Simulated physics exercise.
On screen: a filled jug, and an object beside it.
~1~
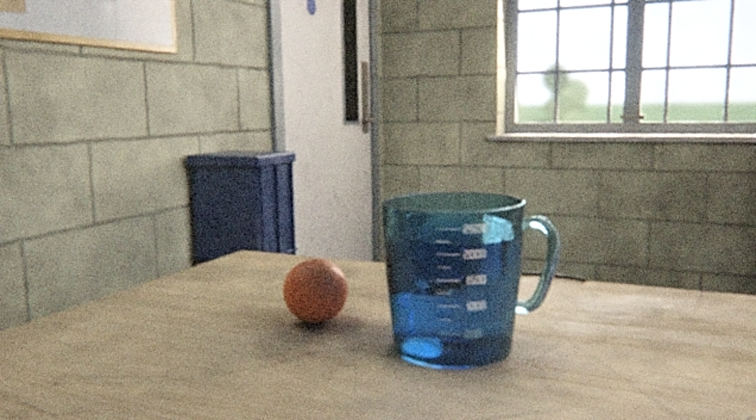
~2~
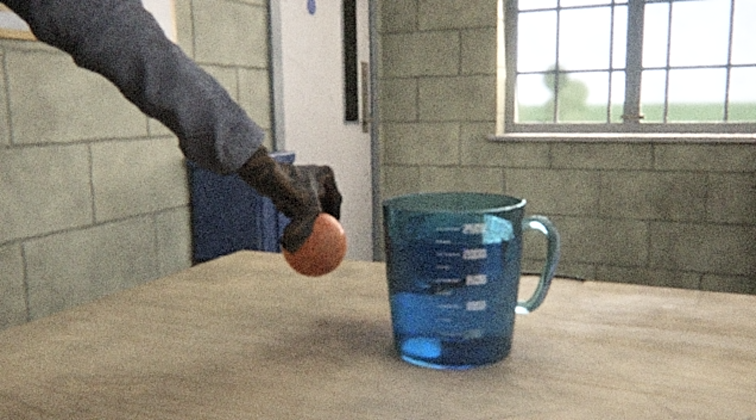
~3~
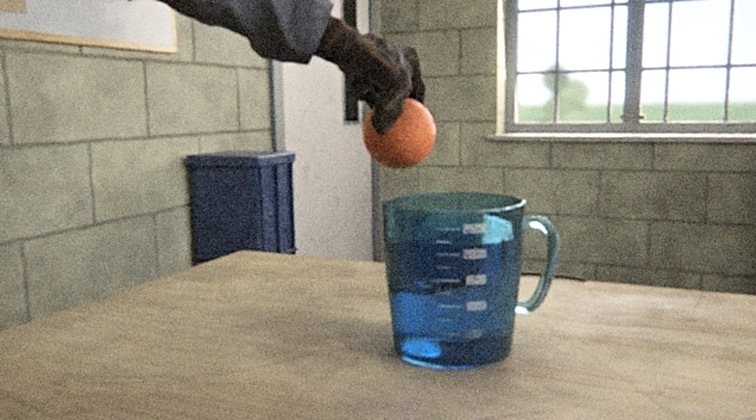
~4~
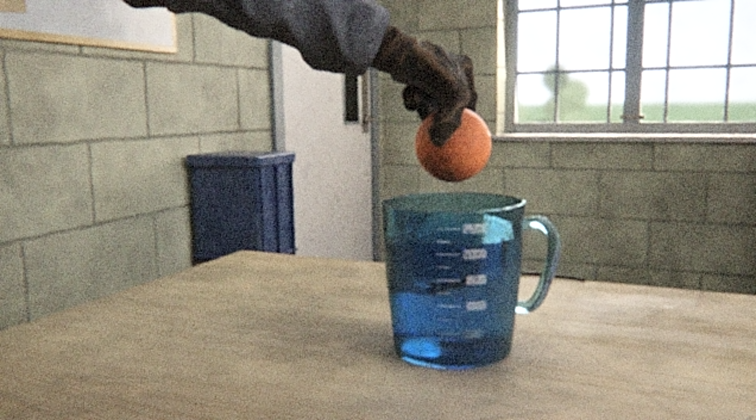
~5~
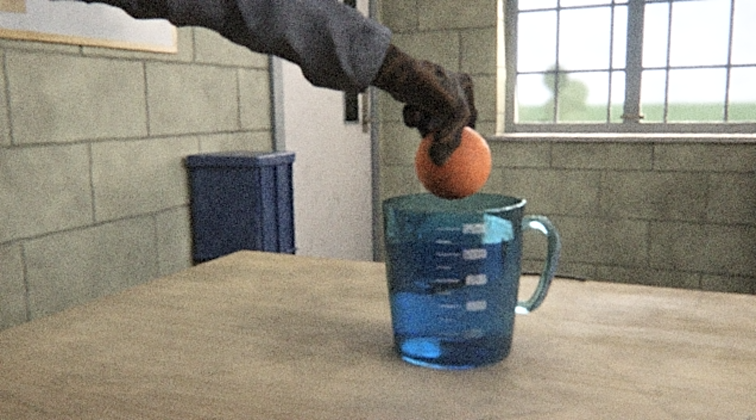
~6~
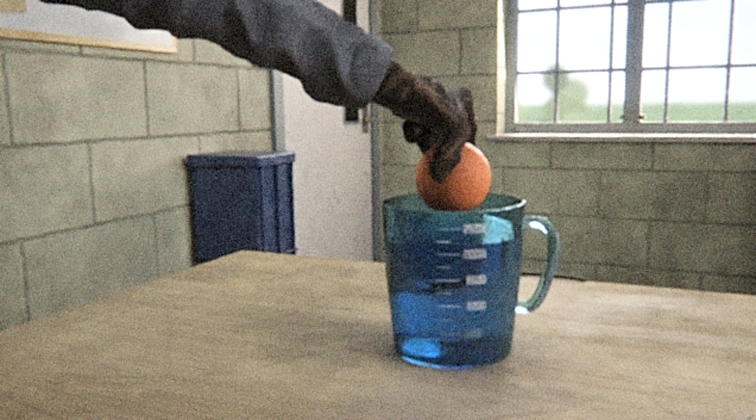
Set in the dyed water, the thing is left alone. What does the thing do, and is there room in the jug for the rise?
At the end, dyed water: Looks like it won't sink at all. Jug: Looks like it won't spill at all.
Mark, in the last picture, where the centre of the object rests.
(453, 240), give or take.
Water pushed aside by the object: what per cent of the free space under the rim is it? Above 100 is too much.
I reckon close to 40 in a hundred.
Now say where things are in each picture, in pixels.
The orange lies on the top at (316, 291); jug (453, 272) about three quarters full, in the first frame.
A hand picks up the orange at (314, 244); jug about three quarters full, surface at (453, 232), in the second frame.
The orange is carried over at (399, 133); jug (453, 272) about three quarters full, in the third frame.
The orange is above the jug at (453, 145); jug about three quarters full, surface at (453, 232), in the fourth frame.
The orange comes down at (453, 163); jug (453, 272) about three quarters full, in the fifth frame.
The orange is just over the surface at (453, 178); jug about three quarters full, surface at (453, 232), in the sixth frame.
Soon after, the orange enters the dyed water; the jug is about three quarters full.
Later, the orange comes up again; the jug is nearly full.
In the end, the orange floats; the jug is nearly full; nothing is spilt.
